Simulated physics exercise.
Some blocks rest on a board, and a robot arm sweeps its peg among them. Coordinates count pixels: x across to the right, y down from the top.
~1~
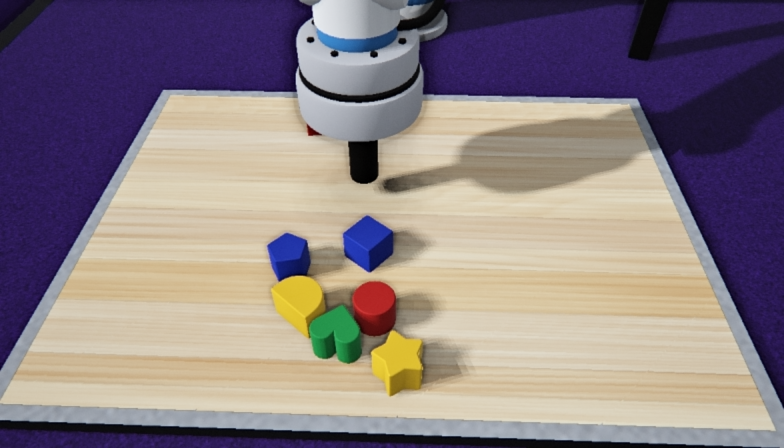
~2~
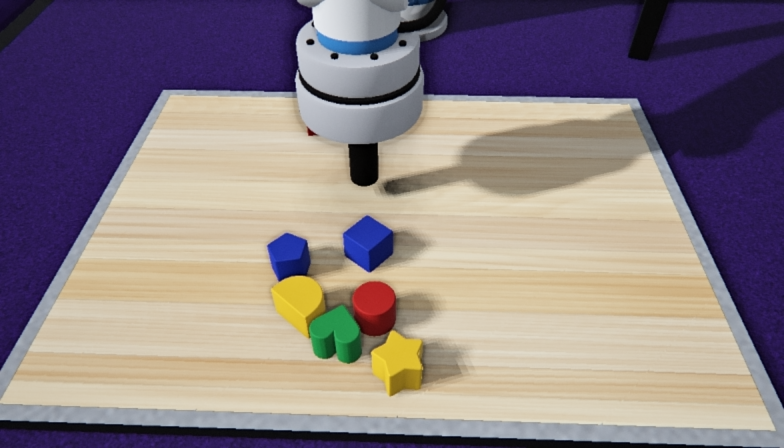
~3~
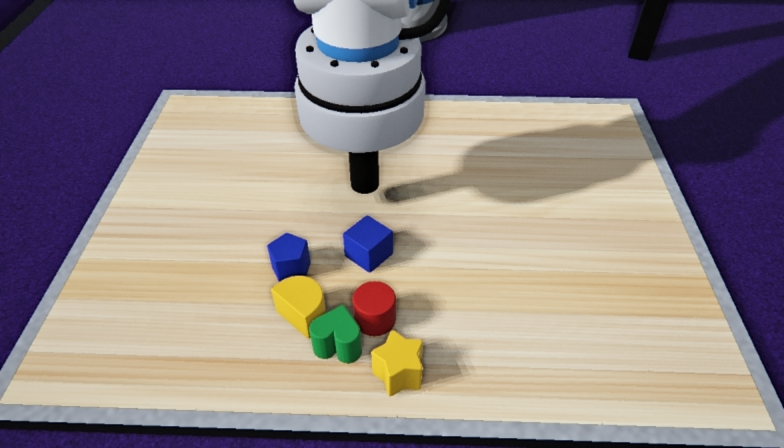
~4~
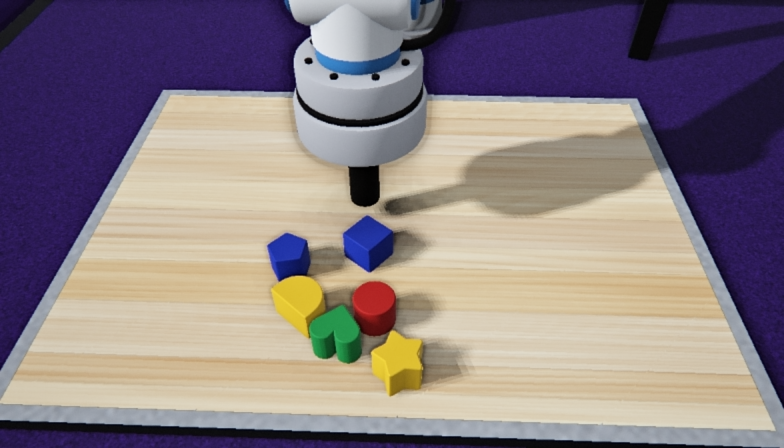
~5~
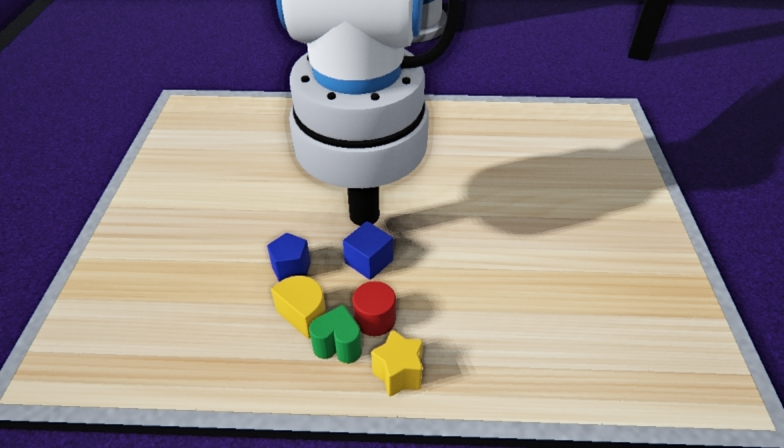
A robot arm moves its peg toward the viewer and nudges the blue cube slightly forward.
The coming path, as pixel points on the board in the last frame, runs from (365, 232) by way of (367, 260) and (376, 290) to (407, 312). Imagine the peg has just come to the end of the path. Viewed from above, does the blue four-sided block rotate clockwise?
The answer is yes.
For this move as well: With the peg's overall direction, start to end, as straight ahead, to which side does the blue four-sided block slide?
My prediction: Rightwards.
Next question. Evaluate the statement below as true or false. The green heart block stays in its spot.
Verdict: False.
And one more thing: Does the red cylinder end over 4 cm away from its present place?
The answer is yes.
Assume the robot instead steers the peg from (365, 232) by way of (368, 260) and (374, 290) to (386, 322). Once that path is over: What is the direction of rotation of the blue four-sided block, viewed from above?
Rotation: Clockwise.
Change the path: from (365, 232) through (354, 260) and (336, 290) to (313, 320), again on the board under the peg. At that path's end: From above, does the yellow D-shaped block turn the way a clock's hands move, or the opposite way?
The turn is clockwise.
What follows on the original path. One third of the way, peg at (366, 245); blue four-sided block at (369, 270); red cylinder at (375, 309).
Two thirds of the way, peg at (375, 275); green heart block at (326, 335), turned 20° clockwise; blue four-sided block at (361, 300), turned 40° clockwise; red cylinder at (372, 335); yellow star at (405, 359).
At the end, peg at (407, 297); green heart block at (322, 337), turned 25° clockwise; blue four-sided block at (372, 308), turned 90° clockwise; red cylinder at (366, 351); yellow star at (406, 365), turned 15° anticlockwise.
